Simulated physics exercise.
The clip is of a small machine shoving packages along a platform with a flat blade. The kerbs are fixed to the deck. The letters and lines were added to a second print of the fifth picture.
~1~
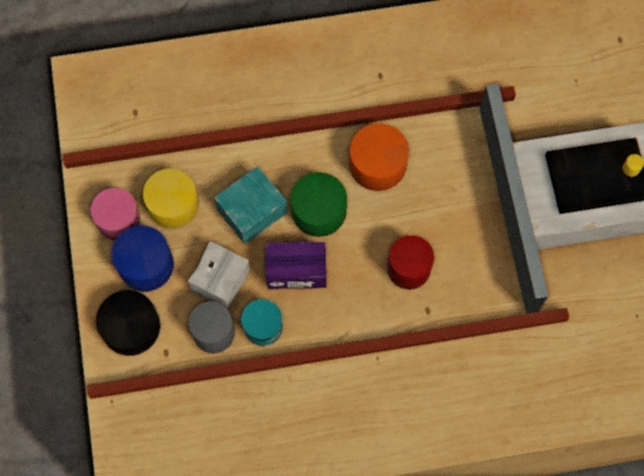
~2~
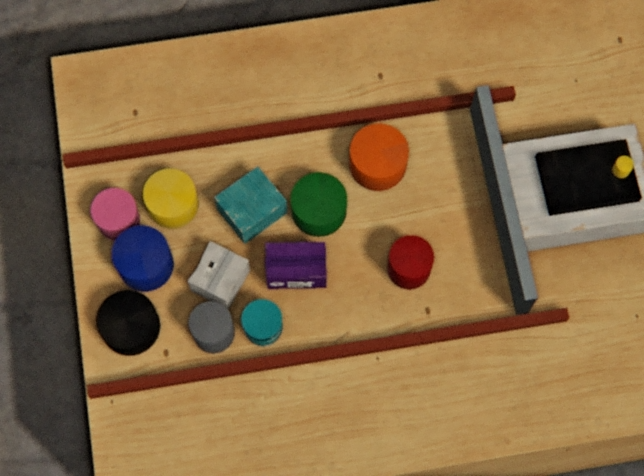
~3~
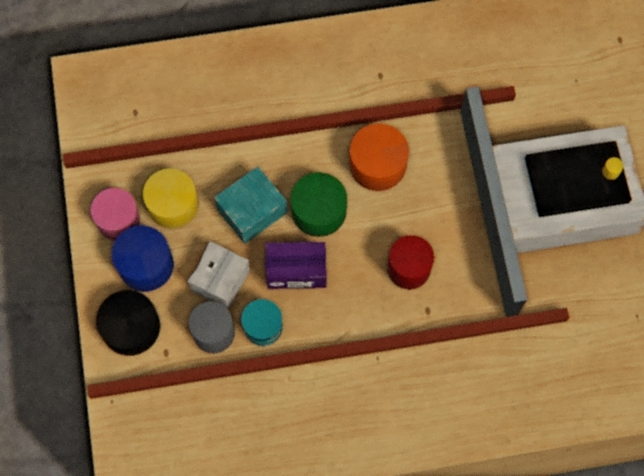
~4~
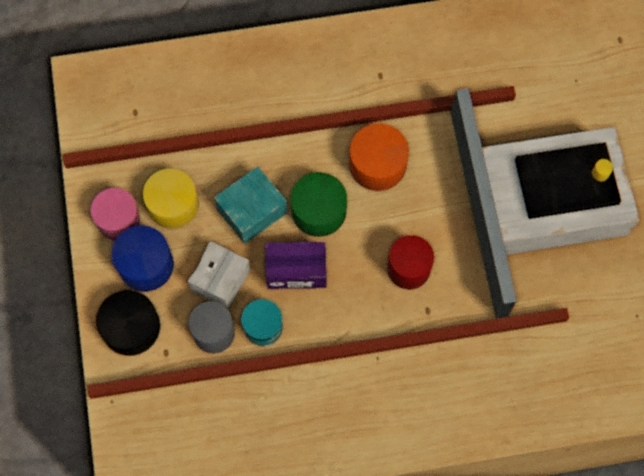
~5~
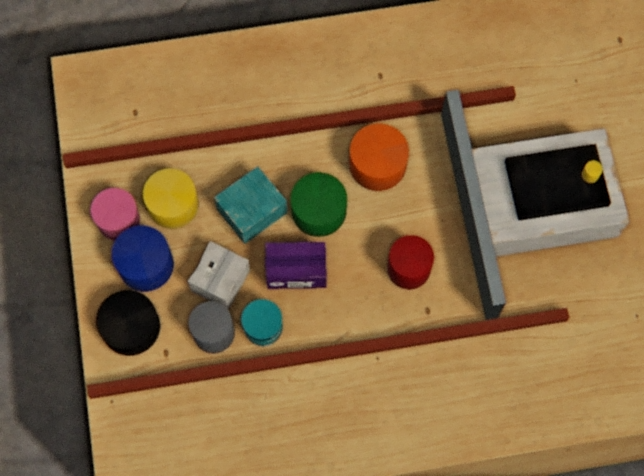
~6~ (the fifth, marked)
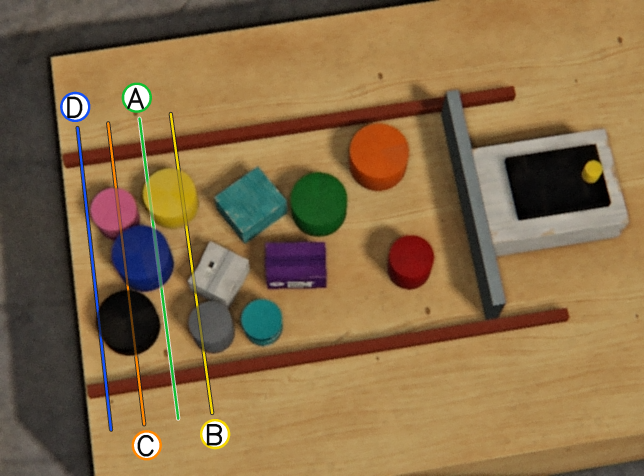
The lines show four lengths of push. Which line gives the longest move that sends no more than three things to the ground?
No farther than B.
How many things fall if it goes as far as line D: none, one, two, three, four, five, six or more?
In all, six or more.
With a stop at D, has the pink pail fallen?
Yes.
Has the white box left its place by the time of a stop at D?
By then, yes.
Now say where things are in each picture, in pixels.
Grey canister (213, 328); black canister (129, 323); pink pail (116, 215), in the first frame.
Robot (581, 178); blue canister (144, 259), in the second frame.
Robot (570, 179); orange canister (379, 157), in the third frame.
Robot (560, 181); red canister (410, 263), in the fourth frame.
Robot (550, 182); turquoise crate (252, 205); green canister (319, 205); purple parcel (296, 266), in the fifth frame.
On the marked copy, A at (158, 262); B at (191, 257); C at (125, 268); D at (94, 273).
Taking B. A third of the way, robot (449, 198); orange canister (323, 164); turquoise crate (245, 209).
Two thirds of the way, robot (348, 214); pink pail (83, 222); blue canister (102, 268).
When it is over, robot (268, 226); yellow canister over the edge; pink pail over the edge; two fallen.
As for the rest, A drops five; C drops eight; D drops twelve.
